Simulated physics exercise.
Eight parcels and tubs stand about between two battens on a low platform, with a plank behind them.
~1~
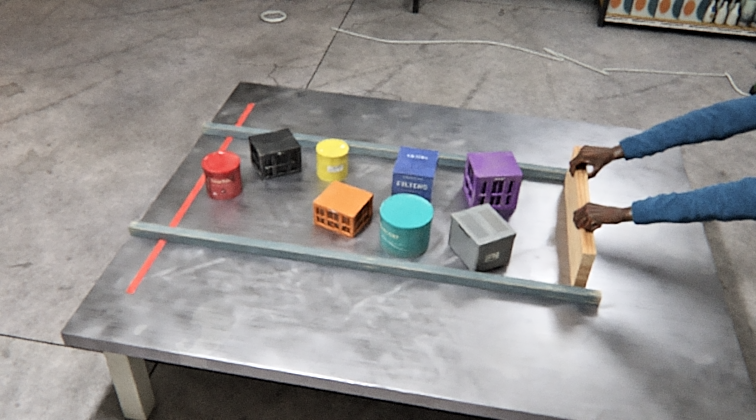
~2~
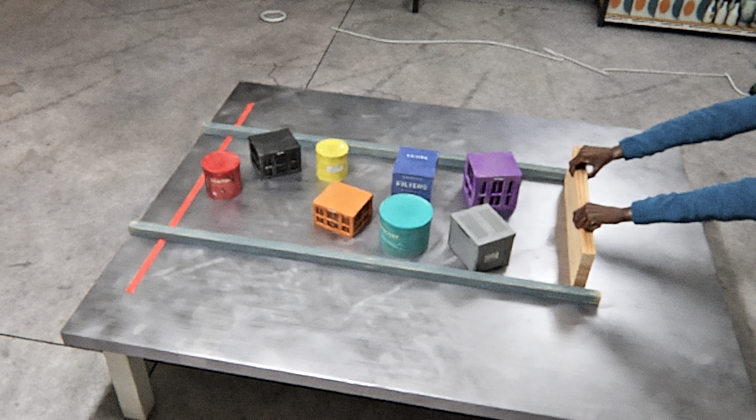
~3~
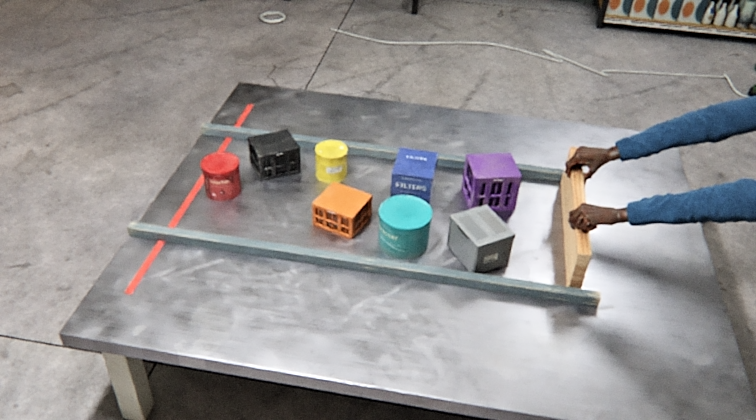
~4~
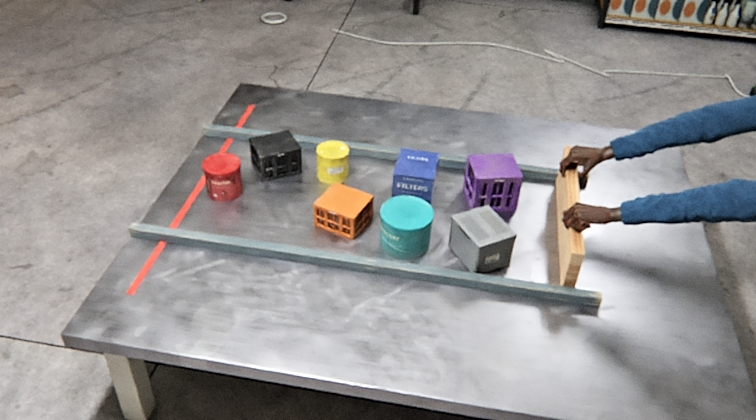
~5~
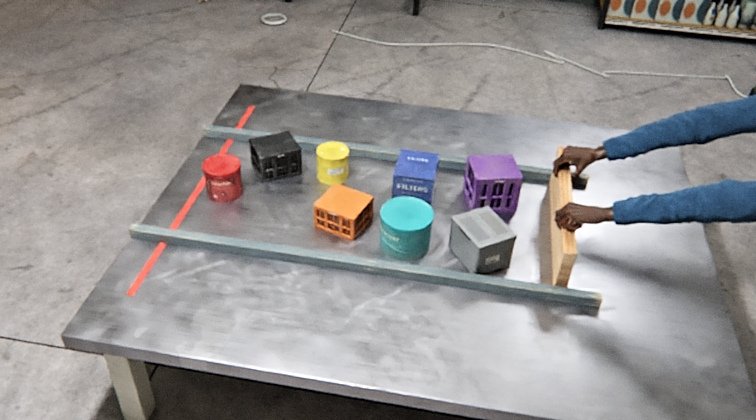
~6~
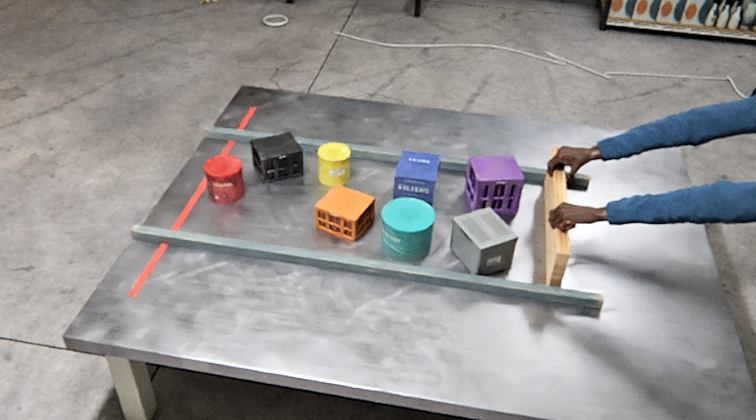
Two hands slid an upright wooden plank a short way left between two long rails on a low table, while the eight colorful tubs, boxes and crates in front of it stayed practically still.
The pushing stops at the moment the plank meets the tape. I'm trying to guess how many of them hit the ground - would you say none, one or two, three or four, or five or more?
Five at the least fall.
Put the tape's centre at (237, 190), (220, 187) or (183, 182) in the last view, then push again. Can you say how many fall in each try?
Counts per try, in order: 4 / 6 / 8.
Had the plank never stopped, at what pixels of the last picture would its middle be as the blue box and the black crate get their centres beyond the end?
I reckon its middle sits around (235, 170) and then around (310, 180).
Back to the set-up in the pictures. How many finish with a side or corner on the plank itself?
The number is 2.
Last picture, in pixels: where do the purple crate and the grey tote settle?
About (196, 143), and about (167, 191).
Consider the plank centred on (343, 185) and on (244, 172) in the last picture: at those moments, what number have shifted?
Counting first: 8, next 8.
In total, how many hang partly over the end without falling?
Looks like 2 of them.
Soon after, none off yet; red pail at rest near (225, 180); black crate at rest near (277, 158); yellow canister at rest near (334, 164).
Then, none off yet; red pail moved a little near (211, 177); black crate moved about its own width near (228, 153); yellow canister moved well along near (264, 158).
Further on, two off so far; red pail falling near (146, 245); black crate on the ground near (155, 223); yellow canister moved well along near (183, 149).
At rest, the number that fall off is five or more; fallen, turquoise pail, blue box, orange crate, yellow canister, black crate and red pail.
